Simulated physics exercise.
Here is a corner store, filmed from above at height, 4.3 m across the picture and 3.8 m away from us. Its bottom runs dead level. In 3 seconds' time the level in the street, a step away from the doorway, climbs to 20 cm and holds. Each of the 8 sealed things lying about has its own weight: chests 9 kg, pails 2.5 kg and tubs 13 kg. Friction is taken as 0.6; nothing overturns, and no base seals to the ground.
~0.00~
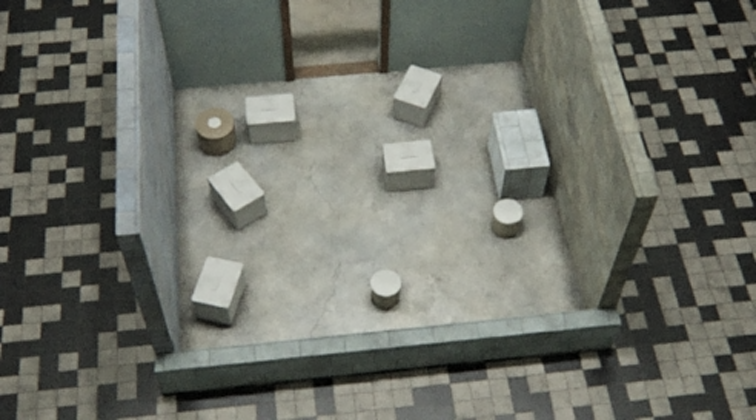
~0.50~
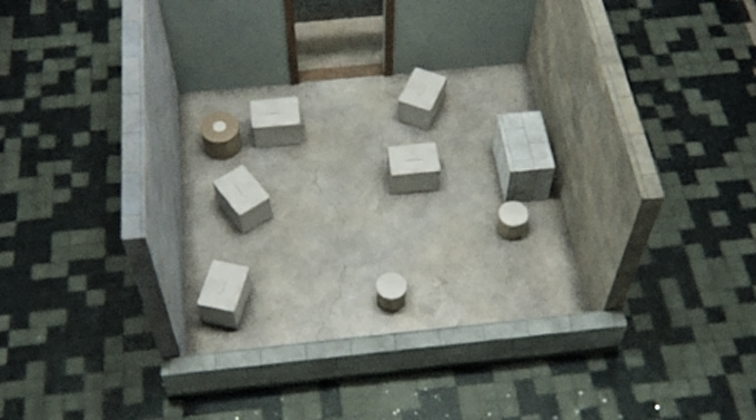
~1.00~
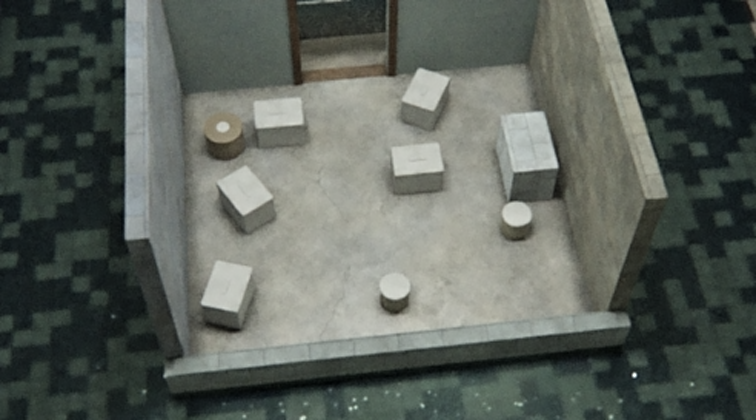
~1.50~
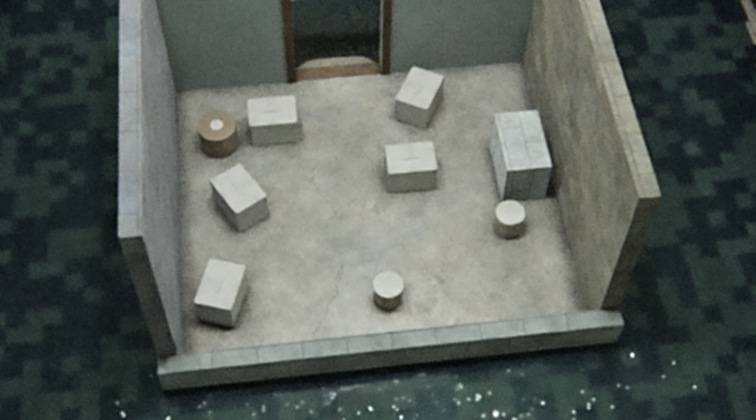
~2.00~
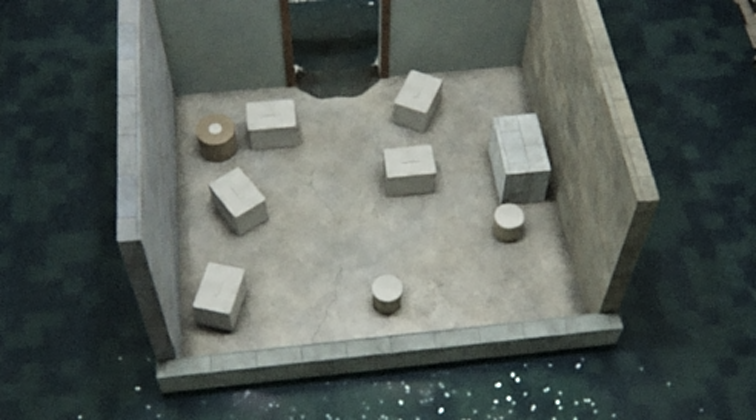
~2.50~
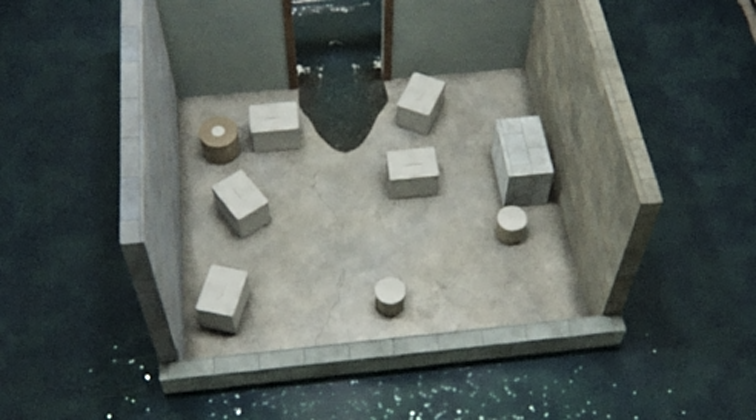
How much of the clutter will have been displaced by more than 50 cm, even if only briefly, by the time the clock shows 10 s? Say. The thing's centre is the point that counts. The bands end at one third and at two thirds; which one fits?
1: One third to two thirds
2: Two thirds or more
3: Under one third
(1) One third to two thirds.
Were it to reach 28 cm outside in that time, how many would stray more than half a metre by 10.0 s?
That would make 7 of them.
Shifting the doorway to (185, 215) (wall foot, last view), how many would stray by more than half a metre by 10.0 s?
The answer would then be 5.
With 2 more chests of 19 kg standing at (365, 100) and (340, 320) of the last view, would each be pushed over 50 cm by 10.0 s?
In turn: More, less.
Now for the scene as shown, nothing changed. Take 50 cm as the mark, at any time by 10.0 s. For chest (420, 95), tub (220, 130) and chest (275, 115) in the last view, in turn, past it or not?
Same order as the question: Smaller, smaller, greater.
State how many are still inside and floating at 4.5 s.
The number is 0.
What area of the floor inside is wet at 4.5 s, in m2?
That flooded area is roughly 8.5 m2.
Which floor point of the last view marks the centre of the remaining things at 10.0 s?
The average lands around (369, 204).
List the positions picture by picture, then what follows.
In the first frame, a chest at (218, 282) rests on the ground; a pail at (386, 283), on the bottom; 0.0 m2 under water; 0 of 8 have shifted.
In the second frame, a chest at (223, 285) rests on the ground; a pail at (392, 285) rests on the ground; 0.0 m2 under water; 0 of 8 have shifted.
In the third frame, a chest at (227, 286) rests on the ground; a pail at (395, 286) rests on the ground; water covers 0.0 m2; 0 of 8 have shifted.
In the fourth frame, a chest at (220, 284), on the bottom; a pail at (388, 284) rests on the ground; 0.0 m2 under water; 0 of 8 have shifted.
In the fifth frame, a chest at (219, 288) rests on the ground; a pail at (387, 288) rests on the ground; water covers 0.1 m2; 0 of 8 have shifted.
In the sixth frame, a chest at (222, 290), on the bottom; a pail at (390, 290) rests on the ground; 0.7 m2 under water; 0 of 8 have shifted.
After 3.5 s 0 of 8 are over 50 cm from their spots; 0 afloat.
After 4.5 s 1 of 8 are over 50 cm from their spots; 0 afloat.
After 7.0 s 3 of 8 are over 50 cm from their spots; 2 afloat.
After 10.0 s 4 of 8 are over 50 cm from their spots, and 5 have been at some point; 6 afloat.
